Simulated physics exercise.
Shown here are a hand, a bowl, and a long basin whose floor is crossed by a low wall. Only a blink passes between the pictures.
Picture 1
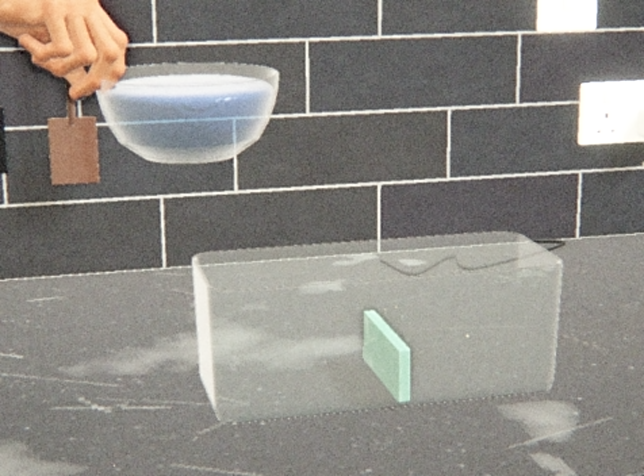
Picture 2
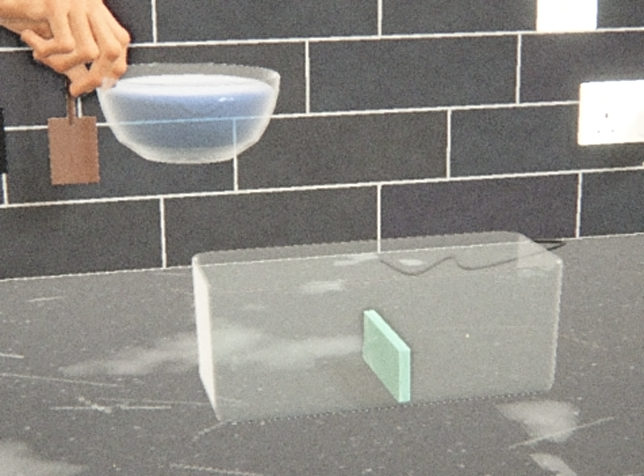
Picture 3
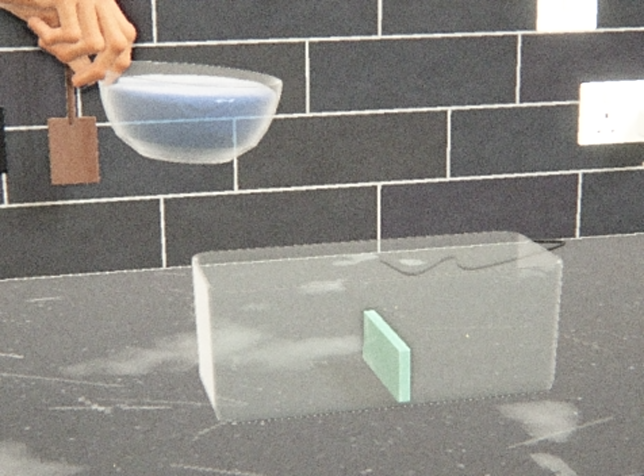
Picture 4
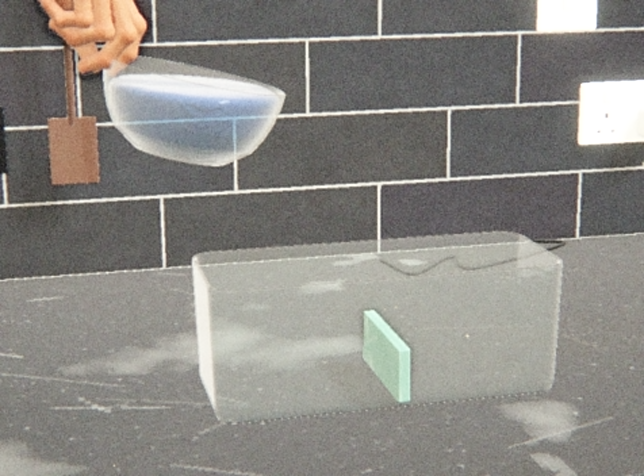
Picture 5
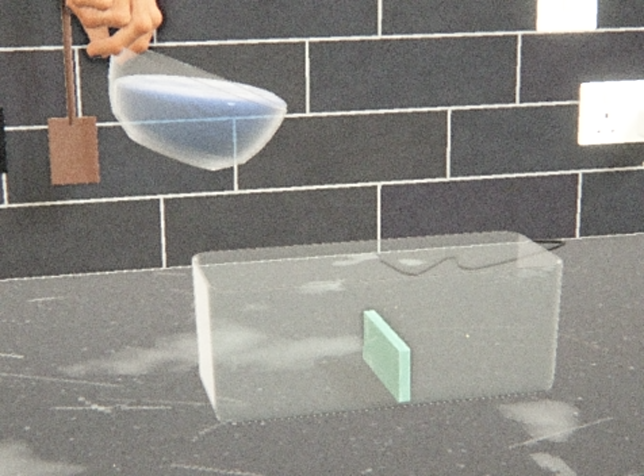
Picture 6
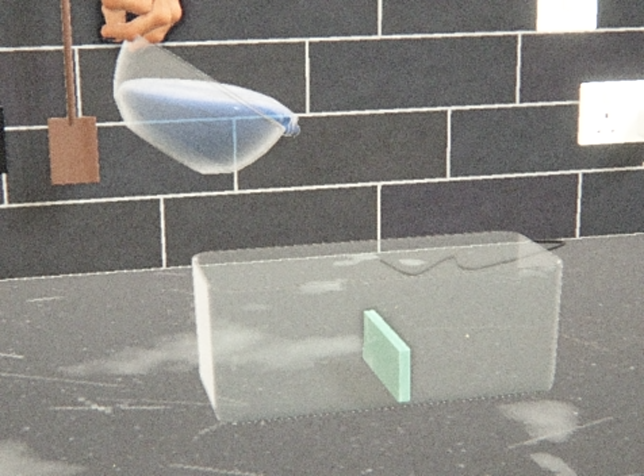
A hand at the upper left tilts a clear glass bowl of bluish water steadily to the right, its left side rising until water begins slipping over the lowered right rim. Below, a long transparent basin with a small pale green wall across its floor sits on a dark, pale-streaked countertop. Seen from the front against dark brick-shaped tiles, a brown tag-like shape and white outlets stay still, as does the camera.
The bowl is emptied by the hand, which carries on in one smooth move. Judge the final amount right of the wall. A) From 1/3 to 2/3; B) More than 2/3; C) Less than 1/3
C, less than 1/3.
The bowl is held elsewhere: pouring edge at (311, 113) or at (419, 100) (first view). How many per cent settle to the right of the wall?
The first gives 25 %, the second 70 %.
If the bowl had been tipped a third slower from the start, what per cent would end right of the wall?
Roughly 10 percent.
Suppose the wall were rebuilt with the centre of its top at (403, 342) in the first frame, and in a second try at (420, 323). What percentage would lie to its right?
Roughly 20 per cent first and roughly 5 per cent second.
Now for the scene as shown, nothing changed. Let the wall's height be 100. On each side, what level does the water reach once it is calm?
Left part: 60 per cent, right part: 10 per cent.
A moment on, the tilt is 99° and 10 per cent is still to pour, 44 is left of the wall and 0 right of it.
Next, the tilt is 107° and 0 per cent is still to pour, 85 is left of the wall and 2 right of it.
Then the tilt is 107° and 0 per cent is still to pour, 80 is left of the wall and 10 right of it.
Later the tilt is 107° and 0 per cent is still to pour, 80 is left of the wall and 10 right of it.
Finally, 80 per cent lies left of the wall, 10 right of it and 10 outside.
